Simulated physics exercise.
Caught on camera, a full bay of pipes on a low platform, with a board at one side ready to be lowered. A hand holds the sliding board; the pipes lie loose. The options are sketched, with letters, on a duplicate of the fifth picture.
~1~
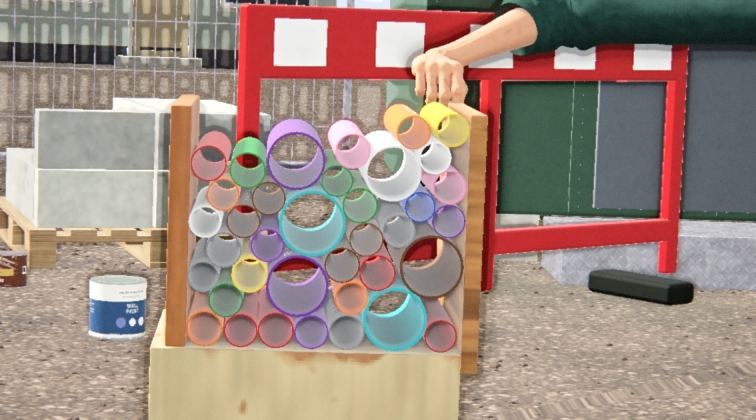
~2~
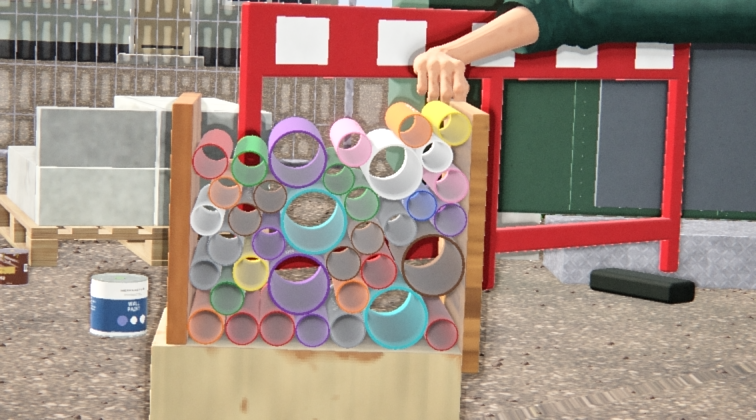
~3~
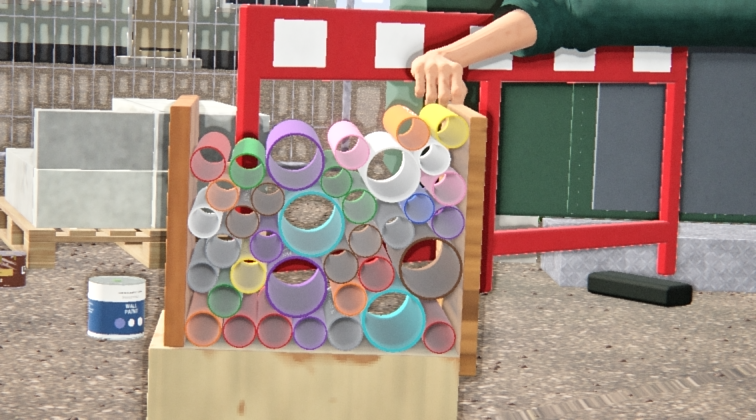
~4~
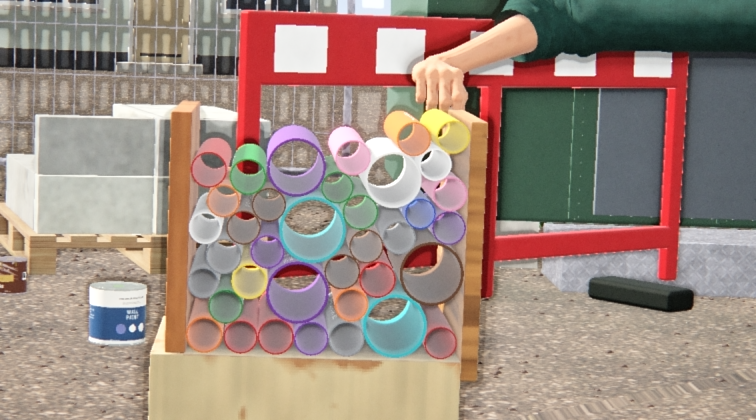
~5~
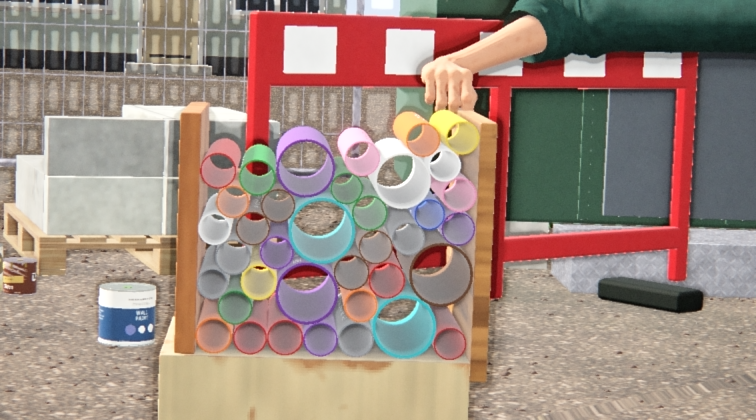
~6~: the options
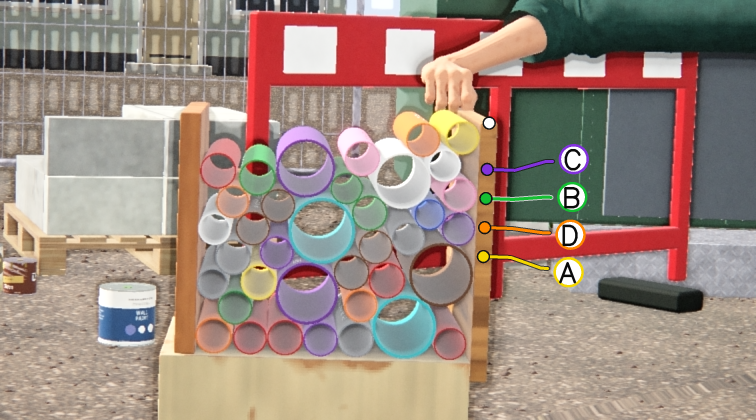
A hand stays on the right-hand board beside the stacked colourful pipes, which barely move.
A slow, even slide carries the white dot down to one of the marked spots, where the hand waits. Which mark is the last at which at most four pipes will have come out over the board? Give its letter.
Down to D.
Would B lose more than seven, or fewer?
It loses fewer than seven.
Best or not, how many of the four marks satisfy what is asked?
Three of the four.
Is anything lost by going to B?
Yes, at B.
On the marked copy, A at (483, 256); B at (486, 199); C at (487, 169); D at (485, 228); the white dot at (489, 123).
With D. Early on, top of the board (478, 174).
Further on, top of the board (476, 227).
At the end, top of the board (476, 227), four out over the board.
As for the rest, A more than four out over the board; B one out over the board; C none out over the board.
